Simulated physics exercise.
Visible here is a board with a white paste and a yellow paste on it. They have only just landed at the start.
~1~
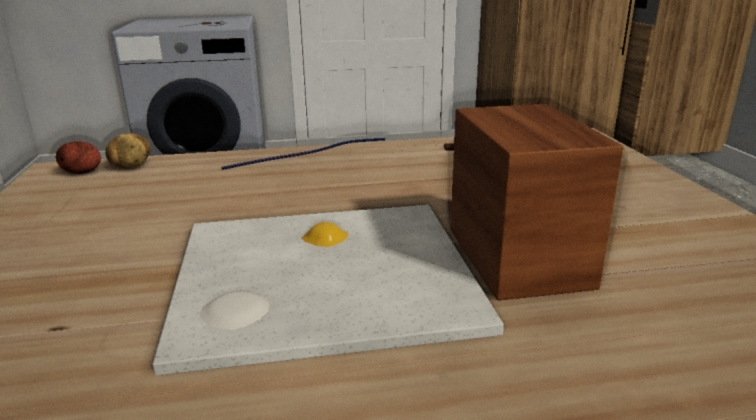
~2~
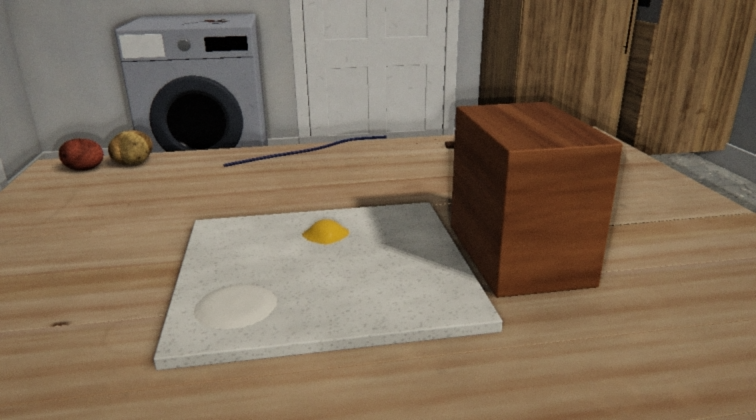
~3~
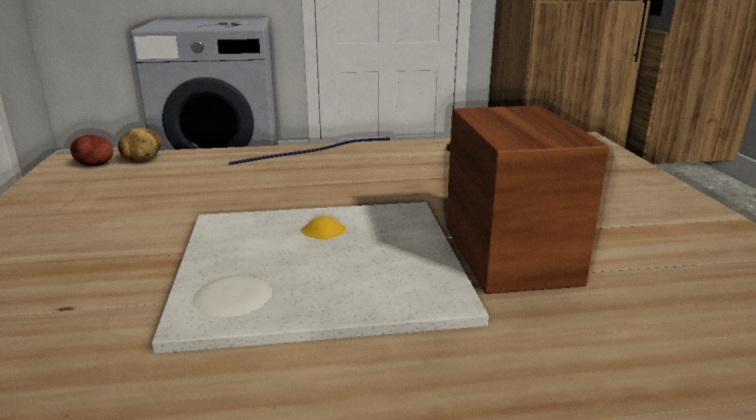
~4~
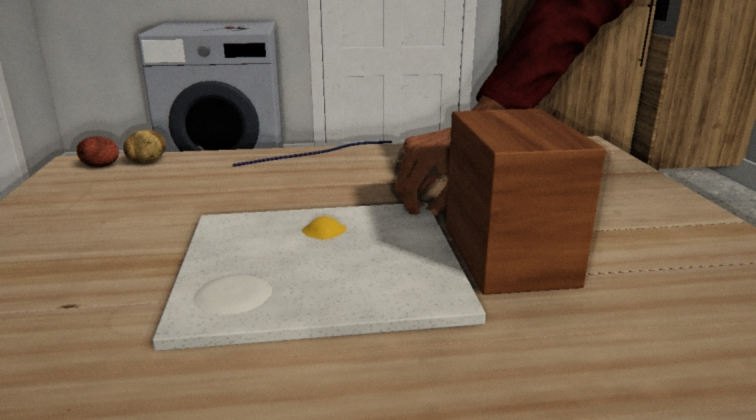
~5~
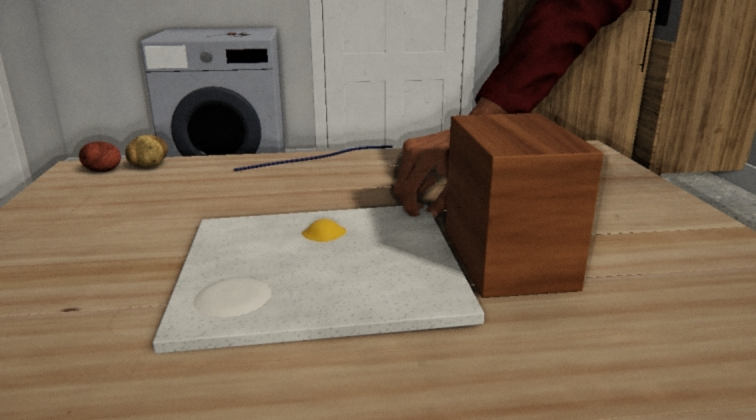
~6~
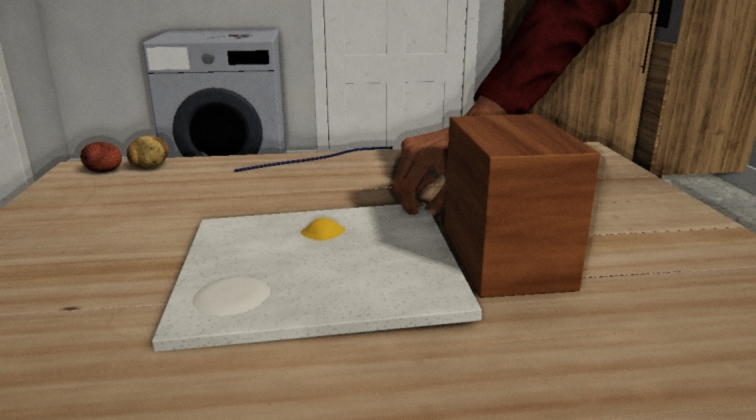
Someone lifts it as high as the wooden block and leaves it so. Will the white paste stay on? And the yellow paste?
At the end, the white paste is going to fall off at the bottom; the yellow paste is going to hang on the whole time.
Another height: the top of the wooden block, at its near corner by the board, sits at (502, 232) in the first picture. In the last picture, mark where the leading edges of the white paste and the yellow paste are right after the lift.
The first one stops at (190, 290), and after it the second at (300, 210).
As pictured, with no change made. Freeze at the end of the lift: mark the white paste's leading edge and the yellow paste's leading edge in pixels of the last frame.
At (163, 300), and at (273, 180).
Next, slope about 34°; the white paste is dripping off the low end; the yellow paste has not moved.
After that, the white paste is dripping off the low end; the yellow paste has not moved.
Finally, slope about 34°; the white paste is dripping off the low end; the yellow paste has not moved.
